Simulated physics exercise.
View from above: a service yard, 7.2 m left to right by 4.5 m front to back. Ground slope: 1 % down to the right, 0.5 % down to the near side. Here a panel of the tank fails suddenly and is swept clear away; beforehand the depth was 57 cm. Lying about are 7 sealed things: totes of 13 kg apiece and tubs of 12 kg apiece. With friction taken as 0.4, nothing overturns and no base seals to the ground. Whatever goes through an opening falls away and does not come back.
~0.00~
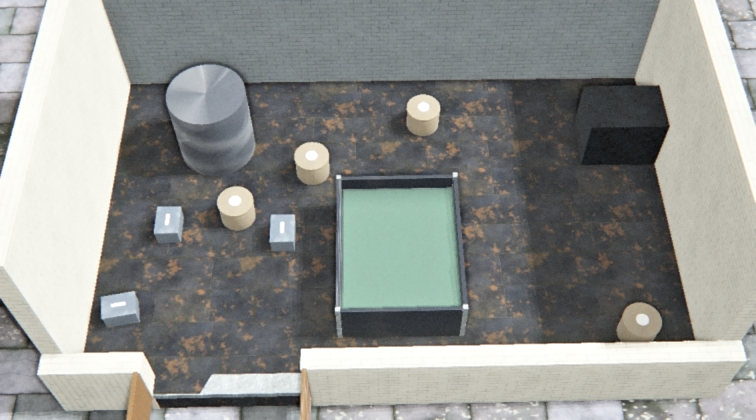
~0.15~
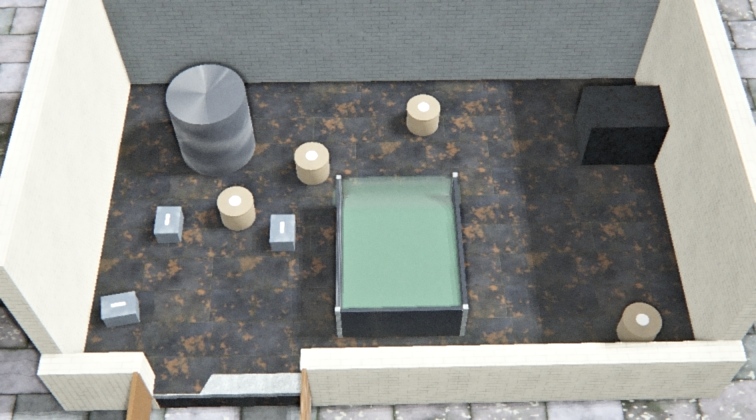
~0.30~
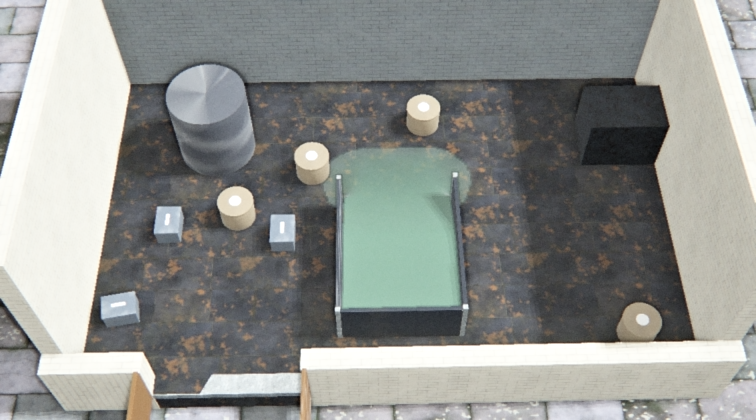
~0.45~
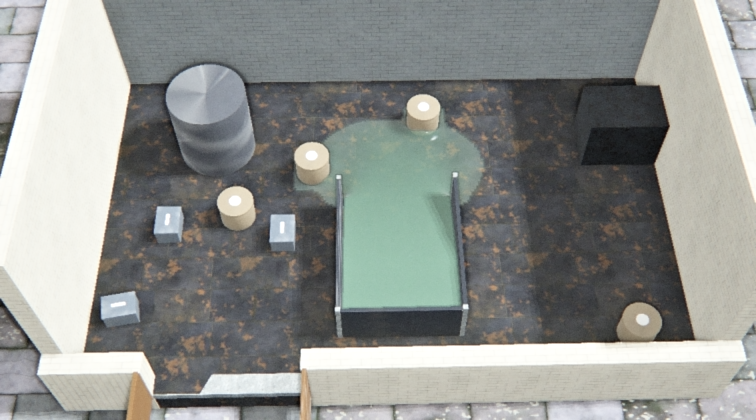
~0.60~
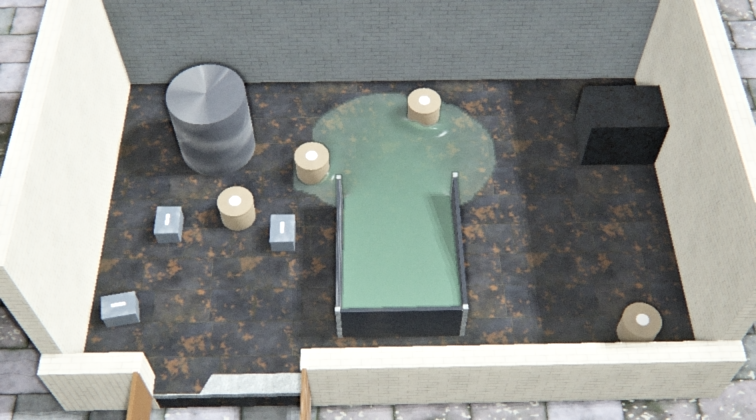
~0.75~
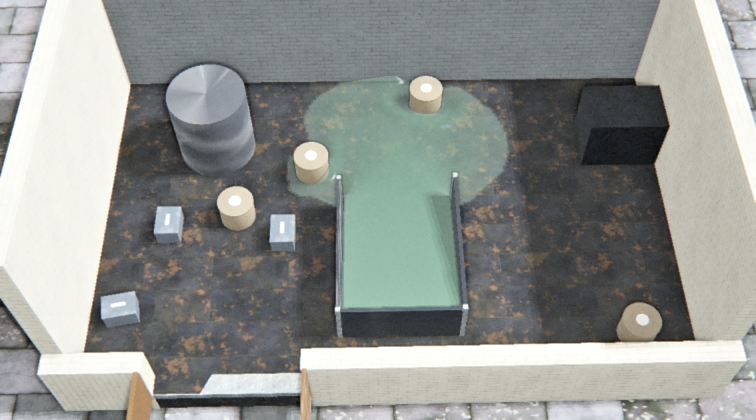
In a walled yard, the back panel of a tank vanished and greenish water spread out across the dark ground toward the rear wall, nudging one tan tub slightly backward while the others stayed put.
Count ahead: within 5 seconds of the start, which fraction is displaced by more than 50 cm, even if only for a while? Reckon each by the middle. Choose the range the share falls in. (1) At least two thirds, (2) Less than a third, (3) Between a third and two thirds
2, less than a third.
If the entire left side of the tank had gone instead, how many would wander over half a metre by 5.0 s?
That gives 4 of them.
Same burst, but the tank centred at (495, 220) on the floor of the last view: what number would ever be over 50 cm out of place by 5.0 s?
That would give 2.
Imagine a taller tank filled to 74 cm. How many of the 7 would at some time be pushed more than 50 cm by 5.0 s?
You'd get 3 in that case.
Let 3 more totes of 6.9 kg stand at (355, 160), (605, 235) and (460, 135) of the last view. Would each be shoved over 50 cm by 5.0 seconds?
Result, one by one: Exceeded, not exceeded and exceeded.
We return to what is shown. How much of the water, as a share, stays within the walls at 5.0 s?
Still held: Near 100 %.
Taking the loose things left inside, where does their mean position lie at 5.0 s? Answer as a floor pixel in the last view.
Close to (330, 247).
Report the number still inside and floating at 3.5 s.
My tally comes to 1.
After 1.1 s 1 of 7 are over 50 cm from their spots; 0 afloat.
After 2.2 s 1 of 7 are over 50 cm from their spots; 1 afloat.
After 3.5 s 1 of 7 are over 50 cm from their spots; 1 afloat.
After 5.0 s 1 of 7 are over 50 cm from their spots, and 1 have been at some point; 0 afloat.
